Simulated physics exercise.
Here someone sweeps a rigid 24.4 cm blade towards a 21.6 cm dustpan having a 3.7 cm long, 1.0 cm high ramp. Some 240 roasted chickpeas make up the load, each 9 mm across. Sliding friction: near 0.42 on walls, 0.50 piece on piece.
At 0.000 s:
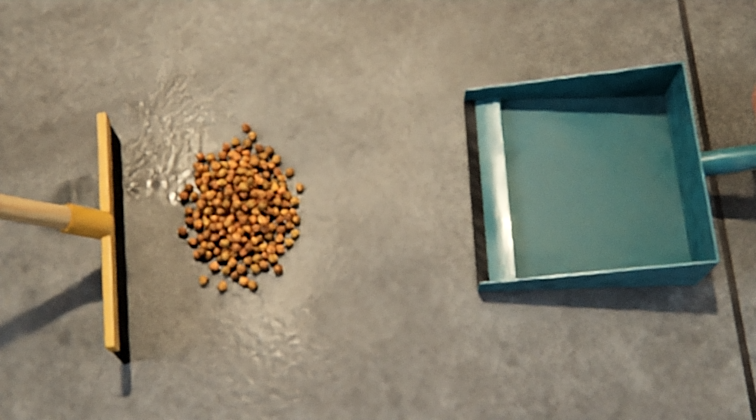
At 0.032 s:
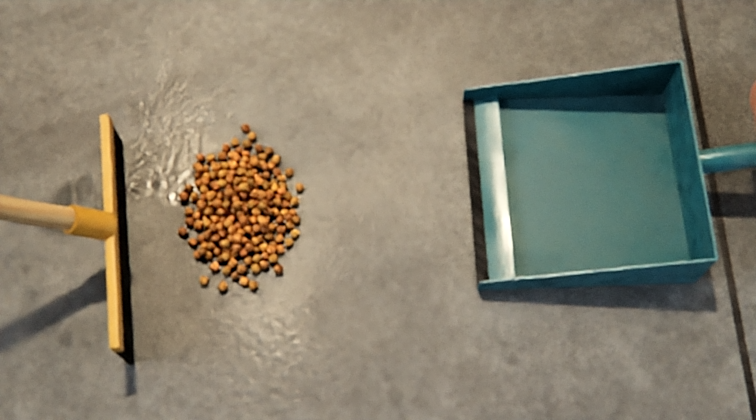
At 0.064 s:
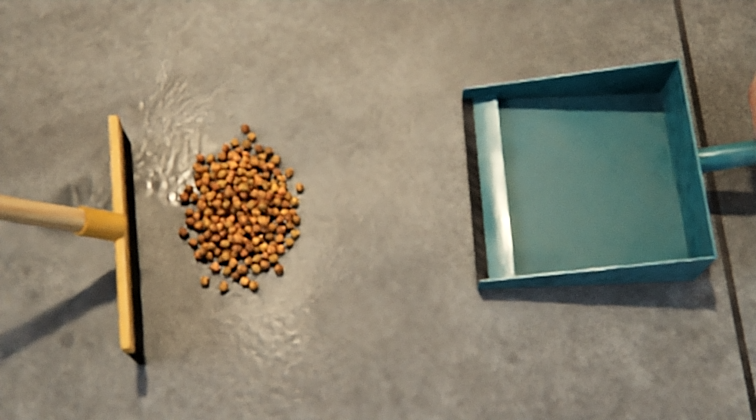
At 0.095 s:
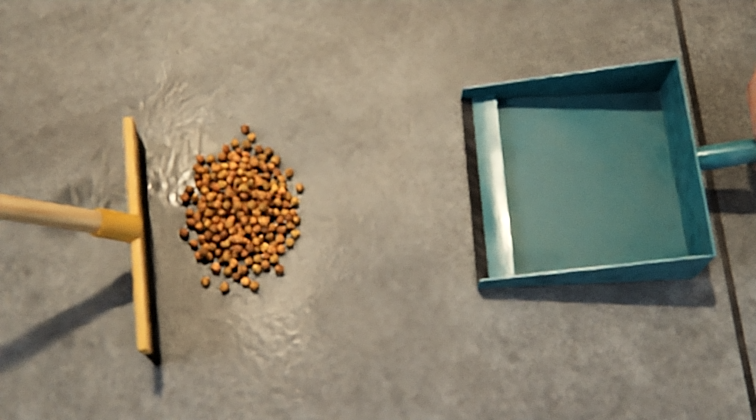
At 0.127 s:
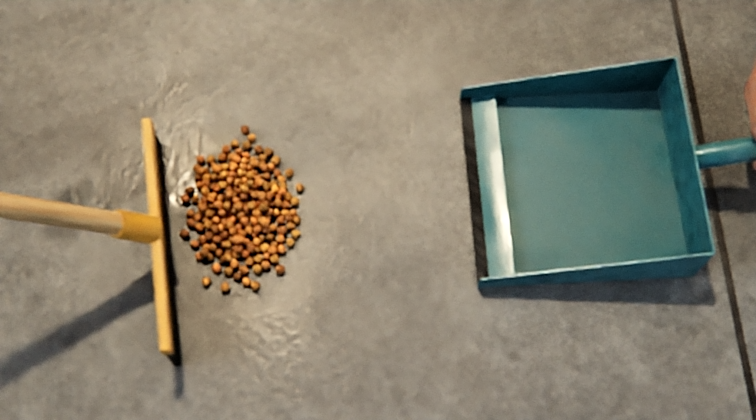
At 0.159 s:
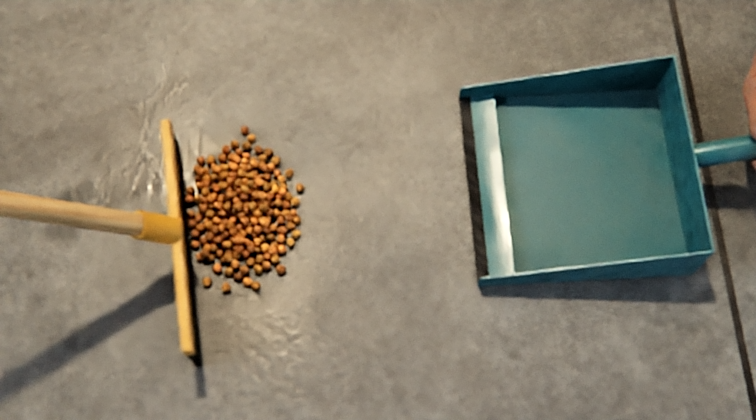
A yellow-edged blade on a pale wooden handle slides slowly rightward across a grey tiled floor, seen from above. It starts at the left, apart from a heap of small brown roasted chickpeas beside wet-looking streaks, while a teal dustpan lies open at the right, fingers just visible by its handle. The blade tilts slightly and reaches the heap's left edge, barely disturbing it, as the dustpan shifts very slightly.
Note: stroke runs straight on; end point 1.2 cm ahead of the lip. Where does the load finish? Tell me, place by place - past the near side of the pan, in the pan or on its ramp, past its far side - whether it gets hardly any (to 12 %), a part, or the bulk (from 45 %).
Near side gets hardly any. Pan gets a part. Far side gets hardly any.
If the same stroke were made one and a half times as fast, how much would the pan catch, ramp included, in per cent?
Then roughly 40 per cent.
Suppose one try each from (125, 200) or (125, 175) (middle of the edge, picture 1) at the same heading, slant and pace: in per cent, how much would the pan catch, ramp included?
The two tries give about 45 % and about 45 %.
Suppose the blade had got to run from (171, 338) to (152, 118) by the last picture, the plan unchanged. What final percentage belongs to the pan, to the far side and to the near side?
Split: Pan = 45, far = 10, near = 0.
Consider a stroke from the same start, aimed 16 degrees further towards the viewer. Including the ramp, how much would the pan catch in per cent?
Estimate: 5 % in pan or on ramp.
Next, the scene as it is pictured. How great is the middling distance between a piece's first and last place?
Median: Approx. 24 cm.
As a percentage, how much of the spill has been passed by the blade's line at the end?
Some 15 per cent.
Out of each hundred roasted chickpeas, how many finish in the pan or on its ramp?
Estimate: Near 35 %.
After 0.39 s, middle of the blade 16 cm from the lip; 0 % over the lip, far side 0 %, near side 5 %.
After 0.54 s, middle of the blade 7 cm from the lip; 0 % over the lip, far side 5 %, near side 5 %.
Then, at 0.82 s, middle of the blade 3 cm from the lip; 35 % over the lip, far side 5 %, near side 5 %.
In the end, at 1.2 s, near side 5 %, pan 35 %, far side 5 %, in front of the lip or behind the blade 60 %.
